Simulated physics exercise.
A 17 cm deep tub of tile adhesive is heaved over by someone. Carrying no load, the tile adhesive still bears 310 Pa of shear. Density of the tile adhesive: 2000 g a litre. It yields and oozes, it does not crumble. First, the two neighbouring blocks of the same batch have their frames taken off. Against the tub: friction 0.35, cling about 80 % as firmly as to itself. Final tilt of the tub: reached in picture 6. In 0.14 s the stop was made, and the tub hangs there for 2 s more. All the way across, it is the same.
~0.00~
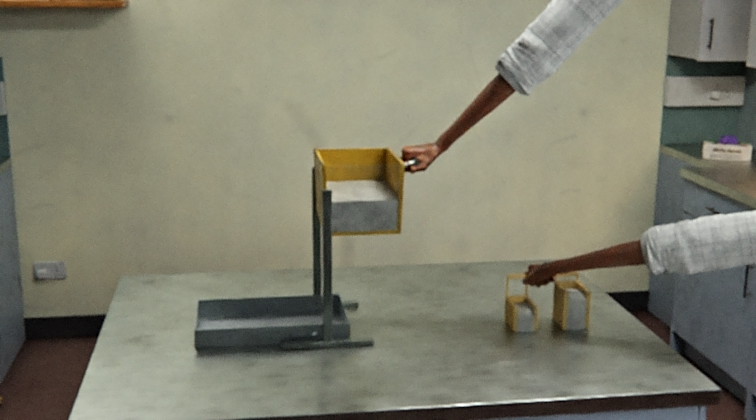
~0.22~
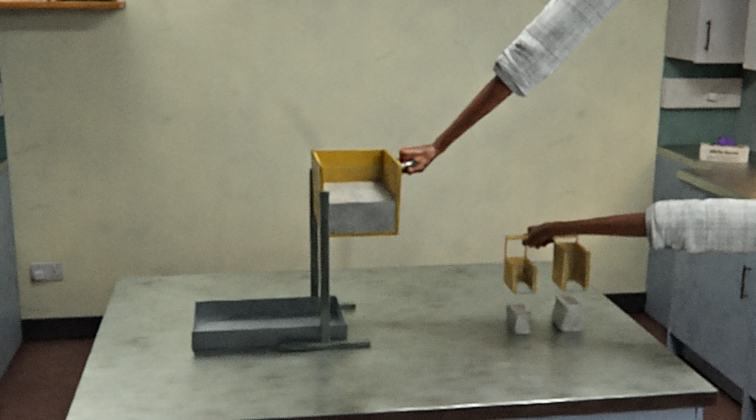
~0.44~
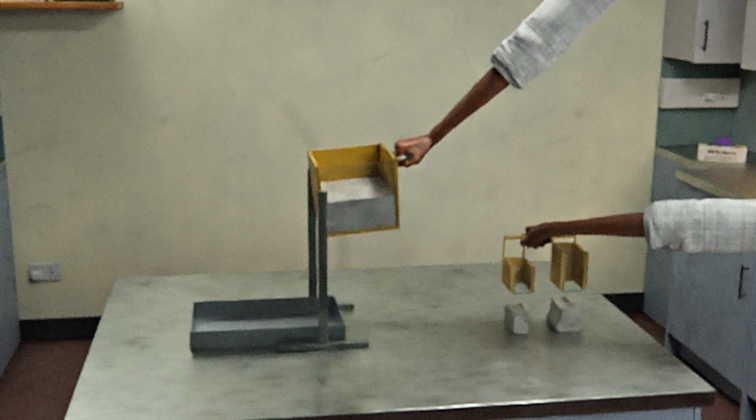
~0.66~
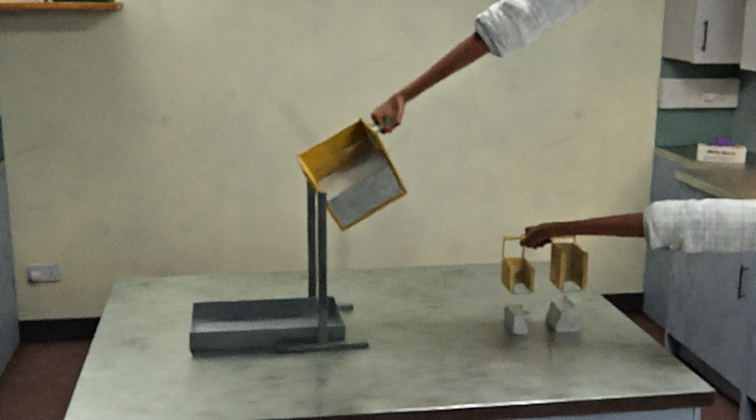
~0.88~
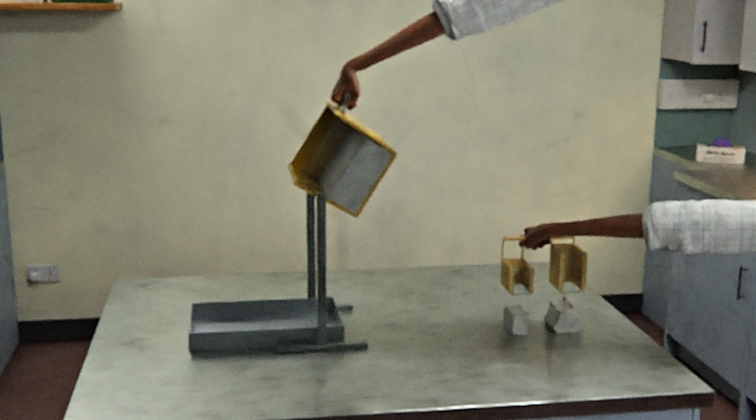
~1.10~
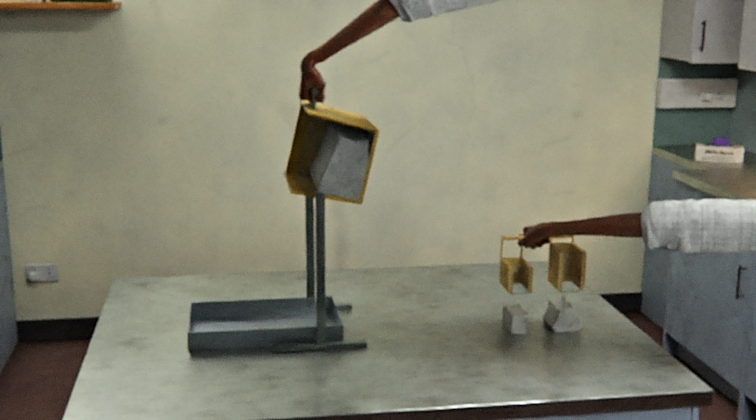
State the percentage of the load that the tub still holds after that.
The tub still holds roughly 100 %.
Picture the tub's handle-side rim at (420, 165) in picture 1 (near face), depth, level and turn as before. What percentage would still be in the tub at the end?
That would leave about 100 % in the tub.
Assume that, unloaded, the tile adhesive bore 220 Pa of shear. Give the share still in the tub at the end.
That works out near 100 %.
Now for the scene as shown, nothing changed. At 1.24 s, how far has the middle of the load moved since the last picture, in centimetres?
The shift is near 2 cm.
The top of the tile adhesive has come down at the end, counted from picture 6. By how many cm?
The top ends up some 4 cm below its level in the last picture.
After 1.24 s, the tub is at 77 degrees and holds 100 %.
After 1.41 s, the tub is at 77 degrees and holds 100 %.
After 1.58 s, the tub is at 77 degrees and holds 100 %.
After 1.75 s, the tub is at 77 degrees and holds 100 %.
After 3.10 s, at the end, the tub is at 77 degrees and holds 100 %.
